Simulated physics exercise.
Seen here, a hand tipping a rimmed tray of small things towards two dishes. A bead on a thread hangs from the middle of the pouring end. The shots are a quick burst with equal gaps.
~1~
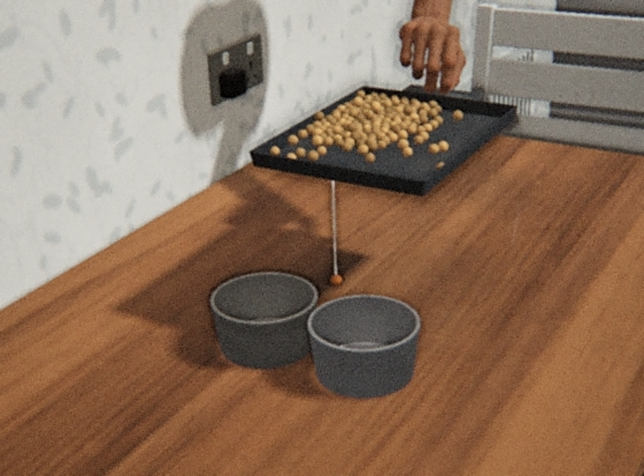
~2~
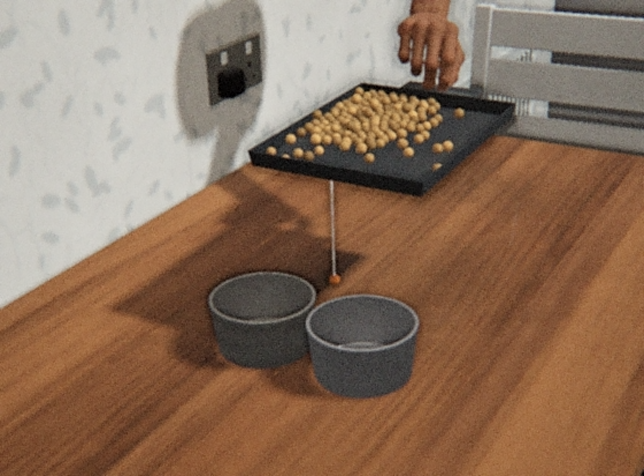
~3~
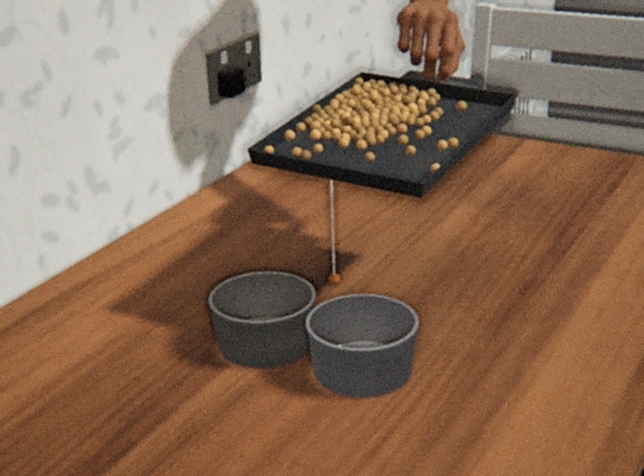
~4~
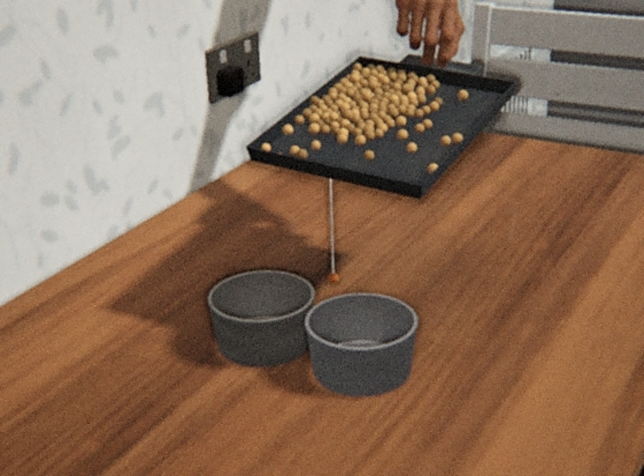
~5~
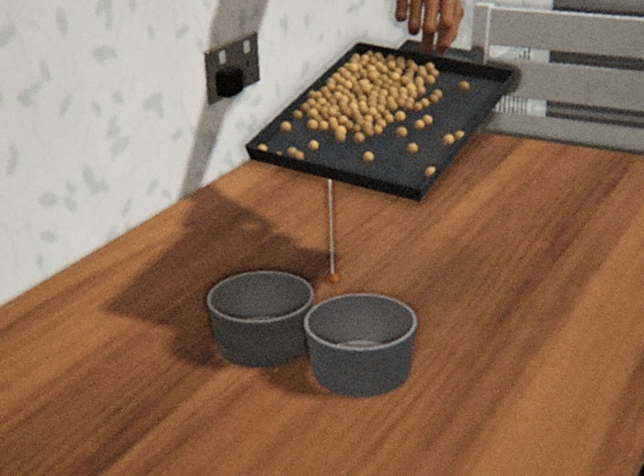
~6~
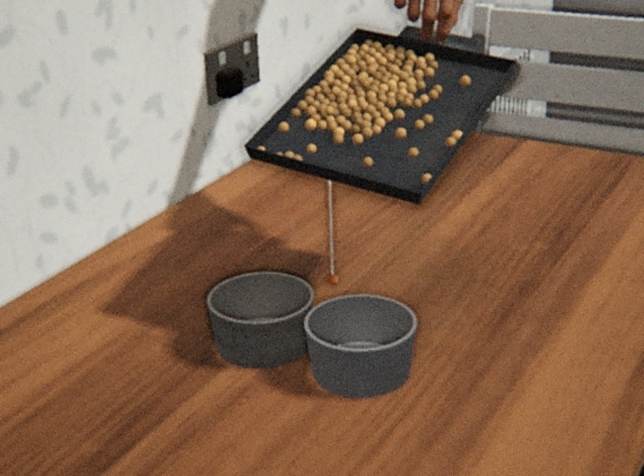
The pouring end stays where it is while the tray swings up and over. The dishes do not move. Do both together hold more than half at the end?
The two hold the larger part of the load.
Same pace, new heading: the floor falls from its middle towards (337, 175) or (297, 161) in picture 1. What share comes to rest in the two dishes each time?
Roughly 90 per cent, and 60 per cent.
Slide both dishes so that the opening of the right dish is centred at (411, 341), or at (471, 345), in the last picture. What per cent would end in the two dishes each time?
In turn 90 and 80 in a hundred.
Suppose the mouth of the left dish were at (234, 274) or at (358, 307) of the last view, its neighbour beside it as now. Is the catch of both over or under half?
One: Under half. Two: Most of it.
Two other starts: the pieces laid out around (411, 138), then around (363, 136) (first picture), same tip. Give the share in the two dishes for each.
Roughly 70 per cent, and 80 per cent.
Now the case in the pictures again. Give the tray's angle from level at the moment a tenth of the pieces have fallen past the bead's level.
Around 55° of tilt.
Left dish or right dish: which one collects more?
That is the dish on the right.
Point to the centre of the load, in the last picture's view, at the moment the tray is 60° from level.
Roughly at (374, 180).
Shortly afterwards, tray tipped steeply; near two thirds on the tray; a little in the right dish; a little outside both; a little in the air.
Next, tray tipped right over; near a quarter on the tray; near half in the right dish; only a few in the left dish; near a quarter outside both; a little in the air.
Some moments later, tray tipped past a quarter turn; near two thirds in the right dish; only a few in the left dish; near a third outside both.
In the end, tray tipped past a quarter turn; near two thirds in the right dish; only a few in the left dish; near a third outside both.
